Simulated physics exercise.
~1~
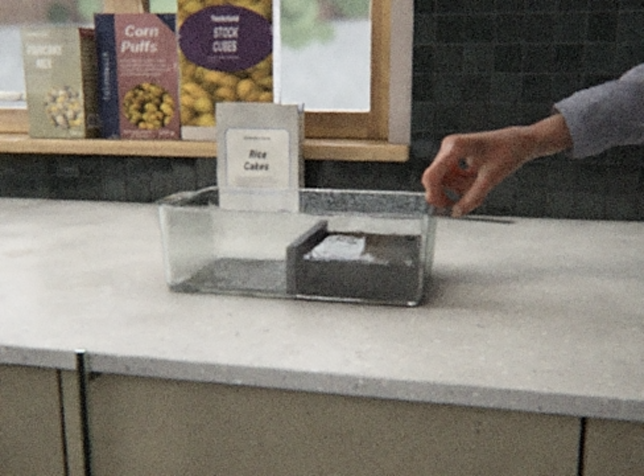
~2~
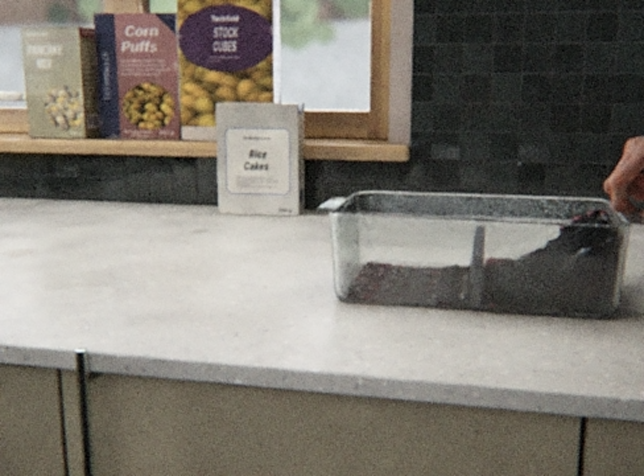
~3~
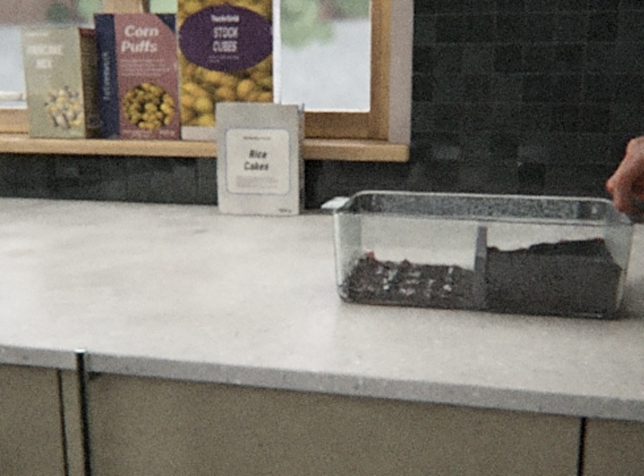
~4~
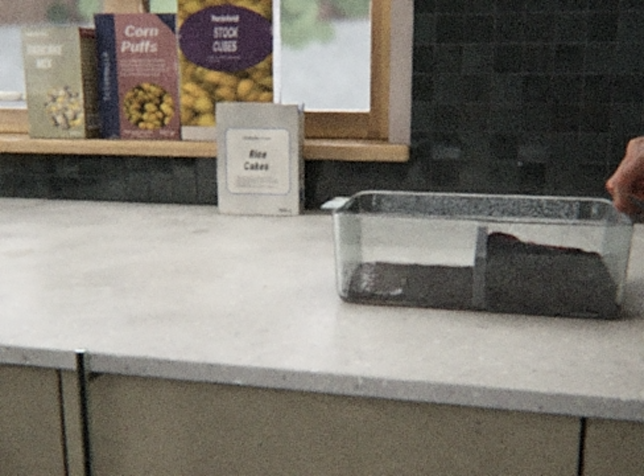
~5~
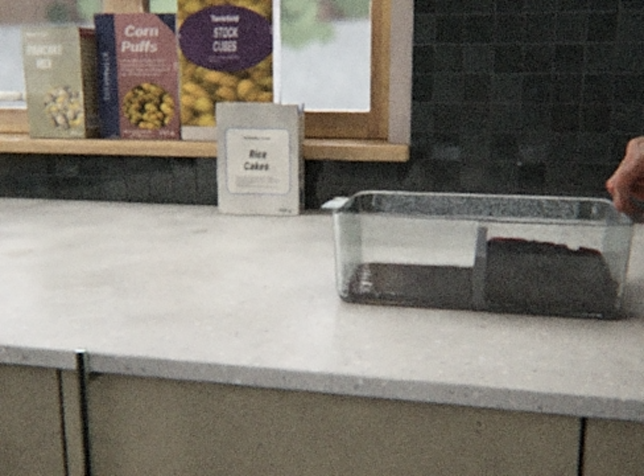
Divided clear tub sliding right along a counter as a hand pulls it, dark liquid sloshing and some settling left of the divider.
